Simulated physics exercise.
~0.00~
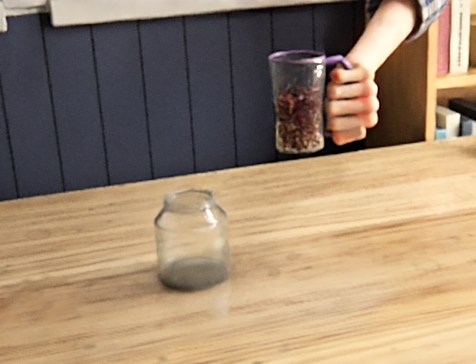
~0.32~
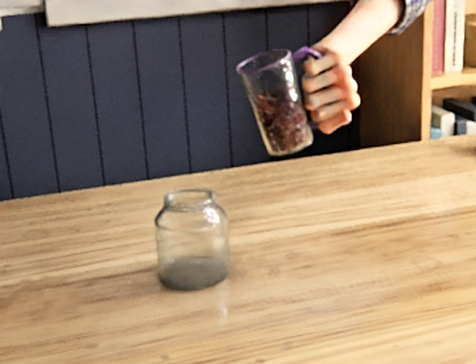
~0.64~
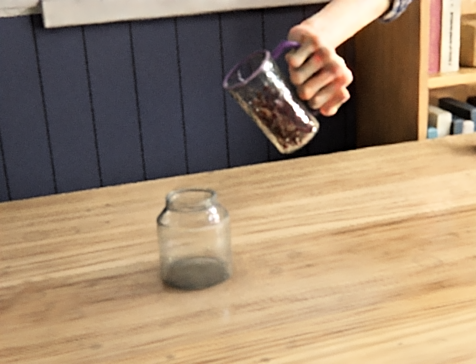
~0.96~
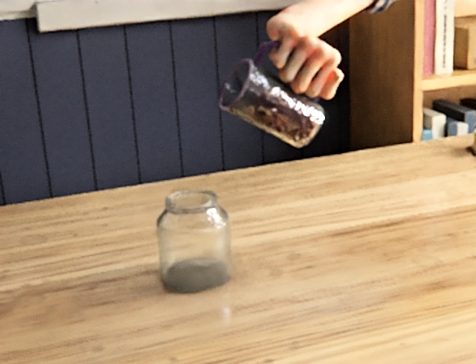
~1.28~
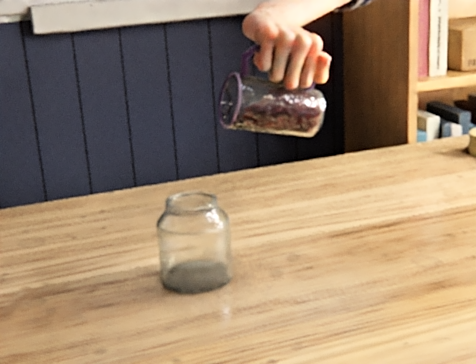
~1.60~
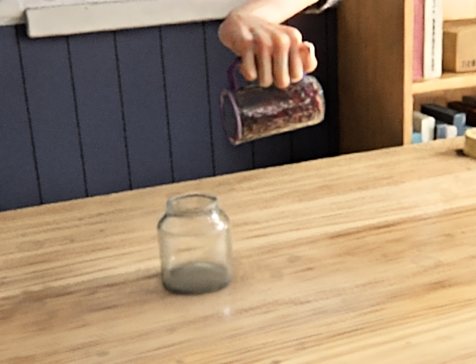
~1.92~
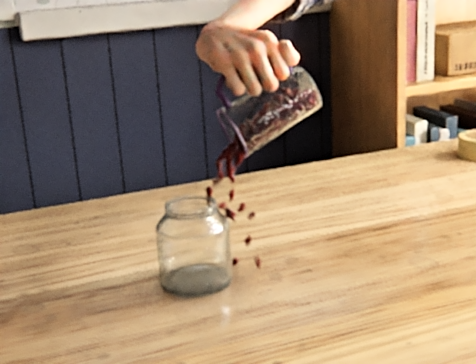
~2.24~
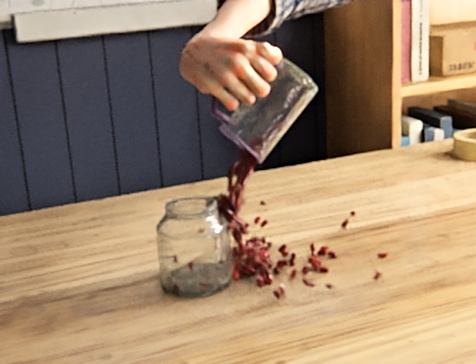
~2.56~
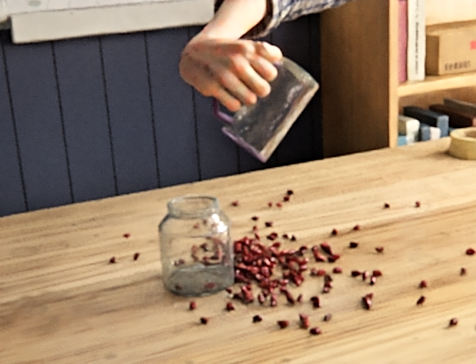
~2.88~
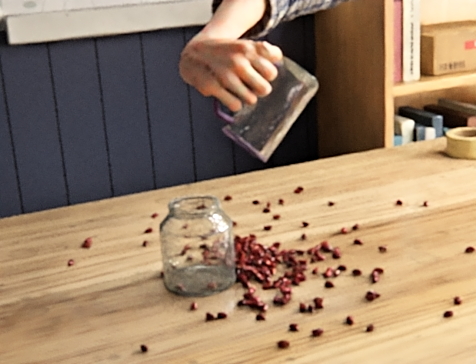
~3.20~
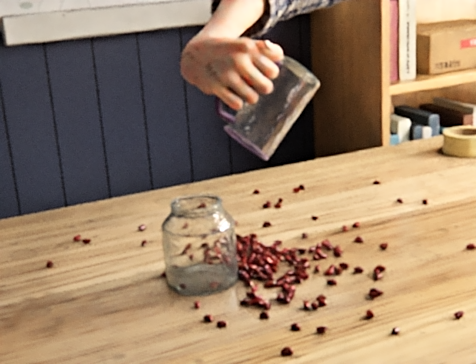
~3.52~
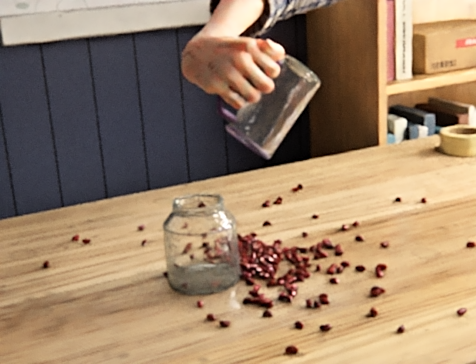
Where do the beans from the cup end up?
Nearly all of them end up spilt on the table, mostly in a heap to the right of the jar, with very few if any in the jar or left in the cup.
